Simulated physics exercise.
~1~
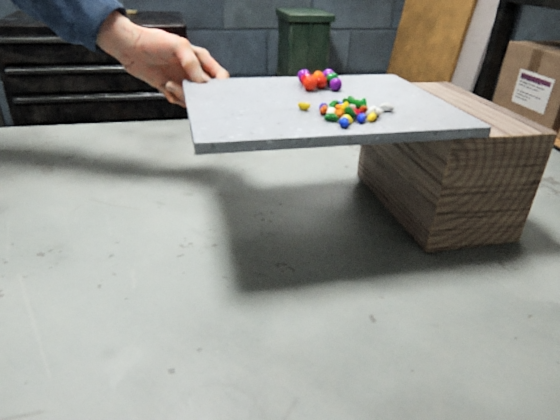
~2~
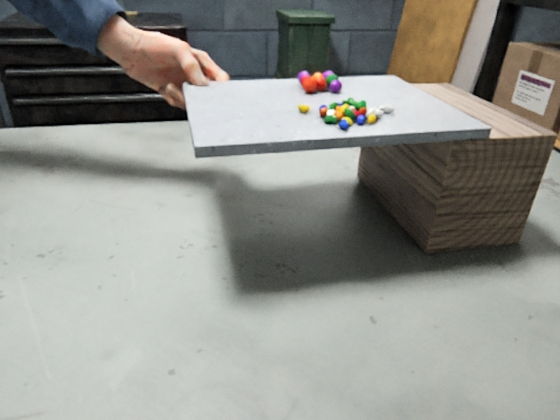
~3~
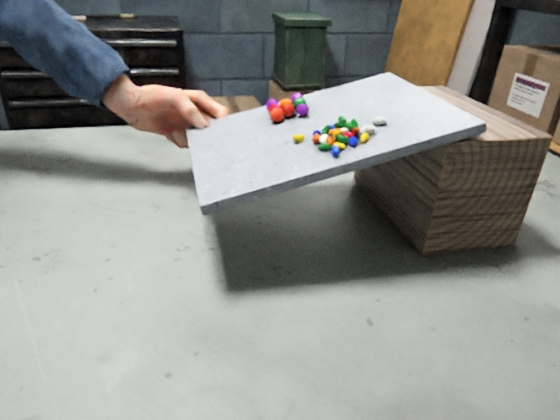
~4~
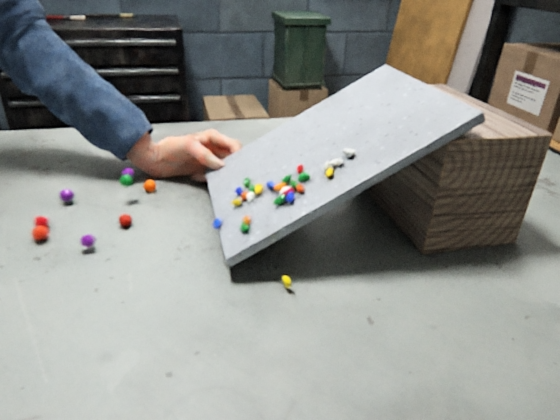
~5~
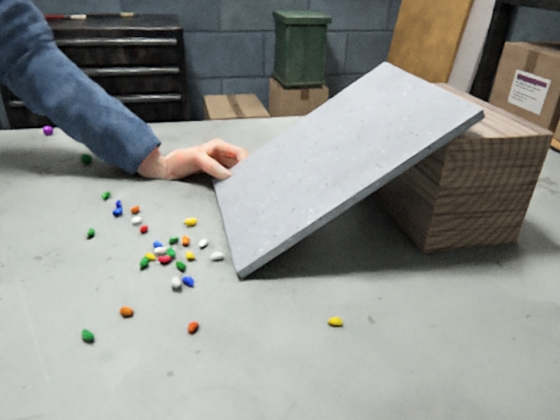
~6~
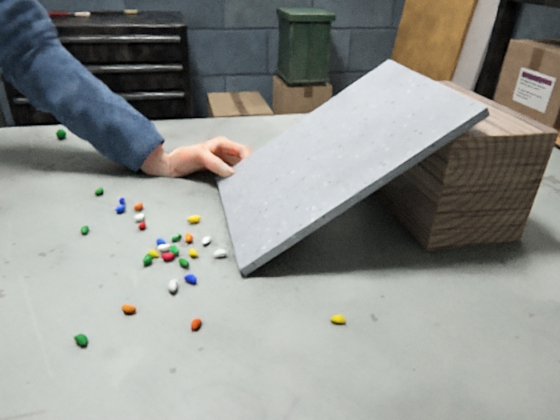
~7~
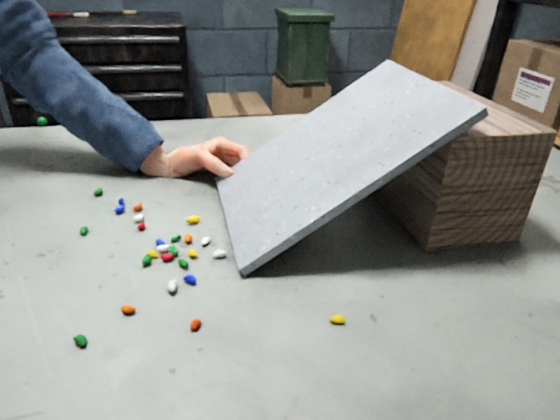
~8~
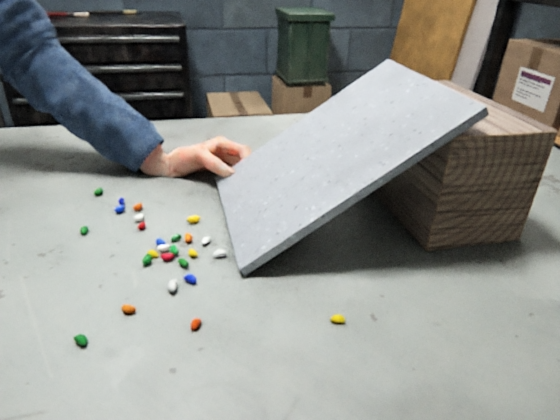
The clip opens on a gray board held level, its right end on a wooden block and its left end in a person's hand, with two clusters of small colorful pieces on top. The hand lowers its end, and the board begins to slope while both clusters stay on it. As it tilts further, the round purple, orange, red and green pieces from the far cluster roll away left across the table, while the nearer, pebble-like ones start down. These spill off and settle mostly near the board's lower edge, while the far cluster's pieces travel farther and leave view.
